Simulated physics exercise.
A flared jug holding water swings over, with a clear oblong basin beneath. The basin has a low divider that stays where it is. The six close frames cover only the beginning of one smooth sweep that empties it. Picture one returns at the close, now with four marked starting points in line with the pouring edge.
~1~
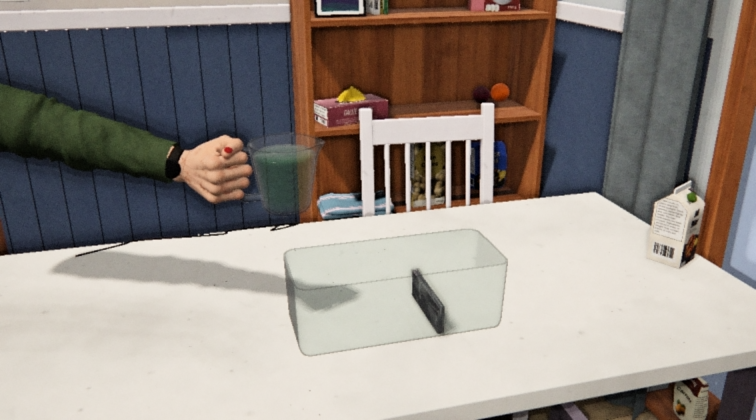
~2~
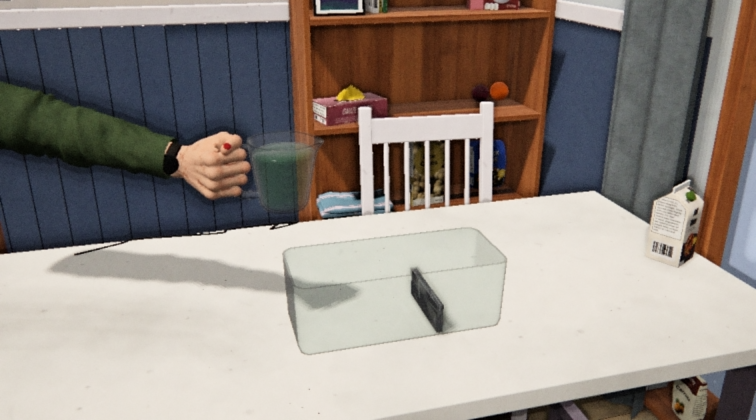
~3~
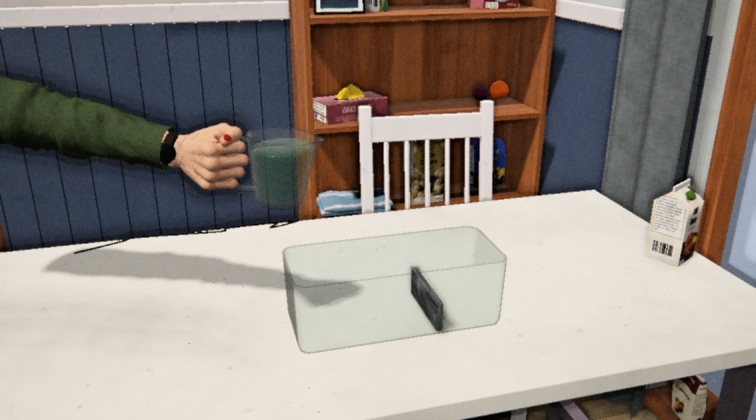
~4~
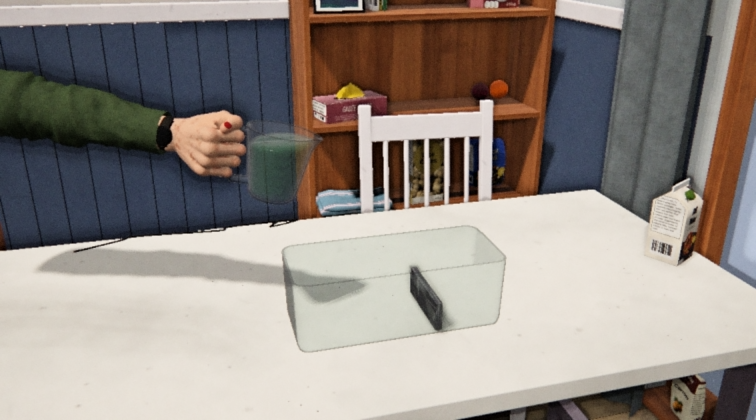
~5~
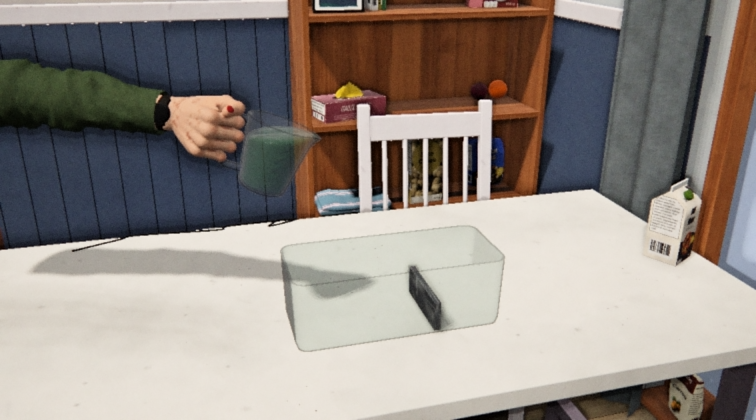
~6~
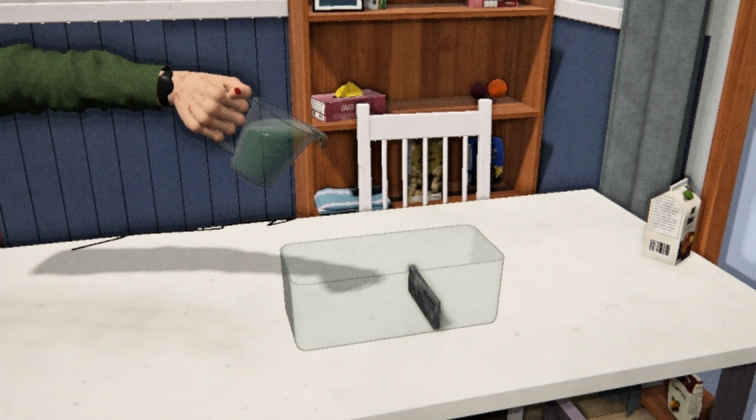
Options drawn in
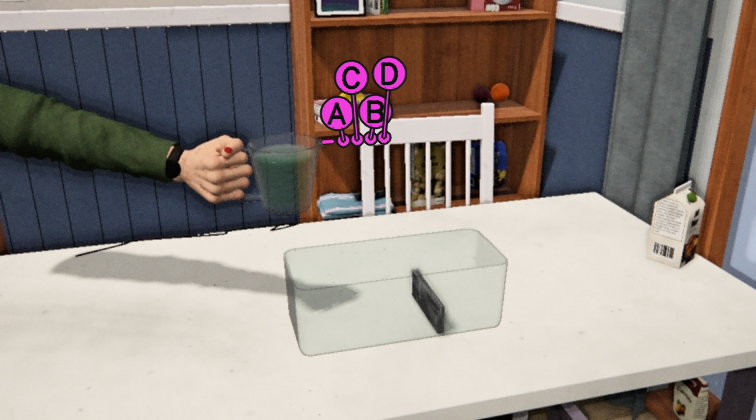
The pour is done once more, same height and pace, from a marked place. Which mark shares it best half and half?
The answer is spot C.
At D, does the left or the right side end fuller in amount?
More ends on the right.
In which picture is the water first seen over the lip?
In picture 6.
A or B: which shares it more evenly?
The answer is B.
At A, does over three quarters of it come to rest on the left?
Yes.
On the marked copy, A at (343, 140); B at (370, 138); C at (357, 139); D at (383, 137).
With A, about 91 % ends left of the wall and 5 % right of it; 5 % is lost outside.
With B, about 17 % ends left of the wall and 80 % right of it; 3 % is lost outside.
With C, about 53 % ends left of the wall and 43 % right of it; 3 % is lost outside.
With D, about 11 % ends left of the wall and 86 % right of it.
